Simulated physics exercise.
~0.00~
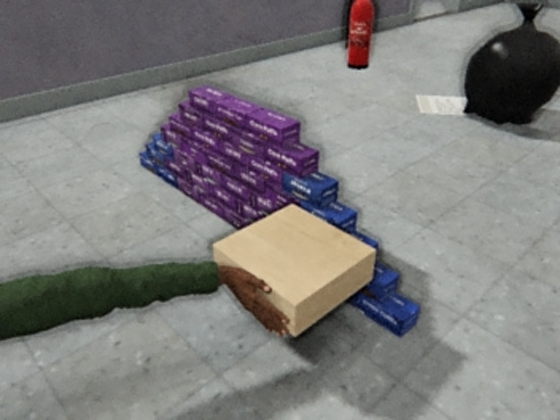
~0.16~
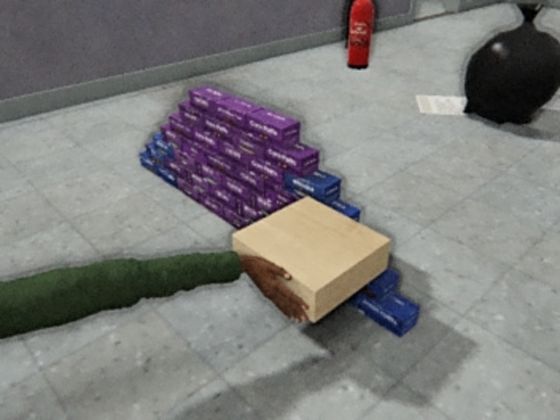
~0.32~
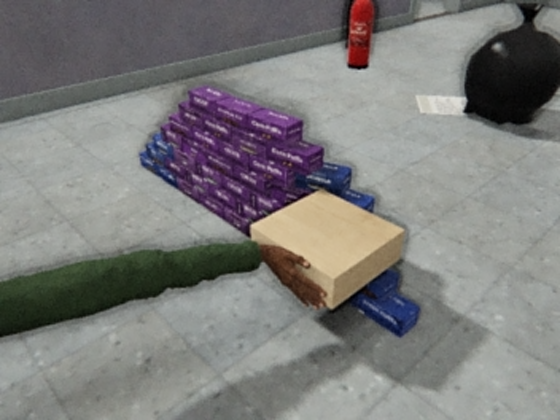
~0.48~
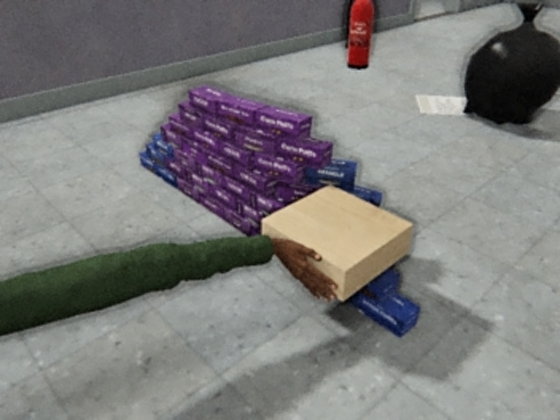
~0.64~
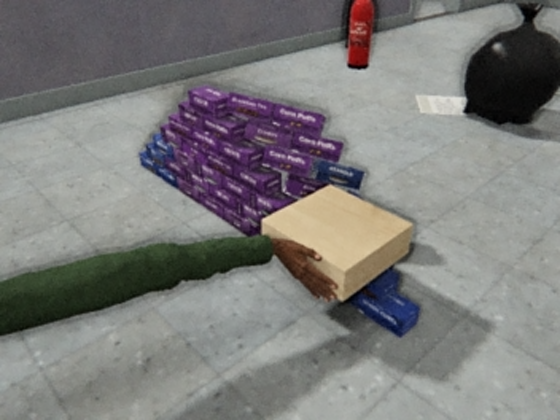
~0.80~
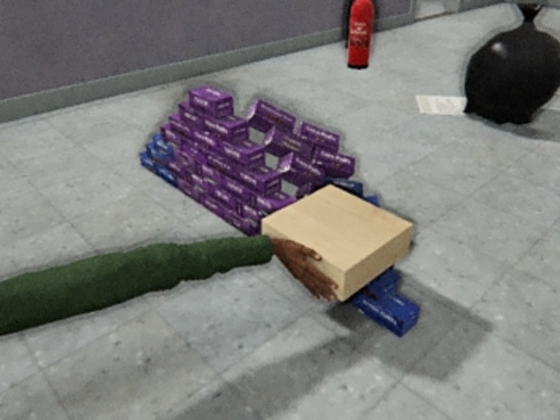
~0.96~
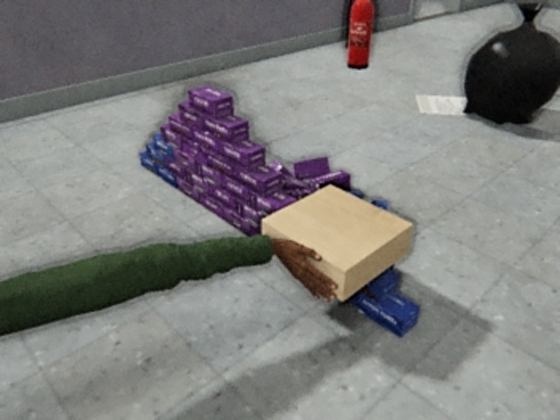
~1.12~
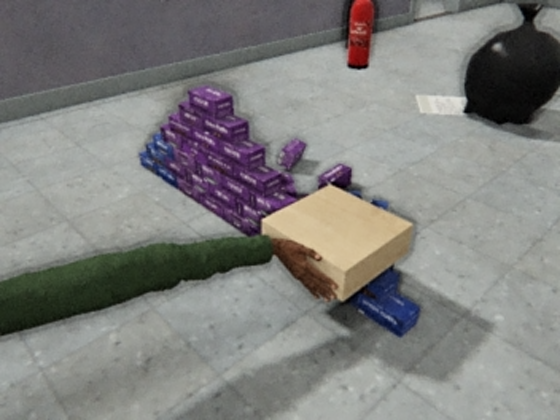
On a grey tiled floor, a hand in a green sleeve pushed a pale wooden block into a stepped wall of purple and blue packets until some on the right tipped and tumbled behind it, leaving most of the left side standing.
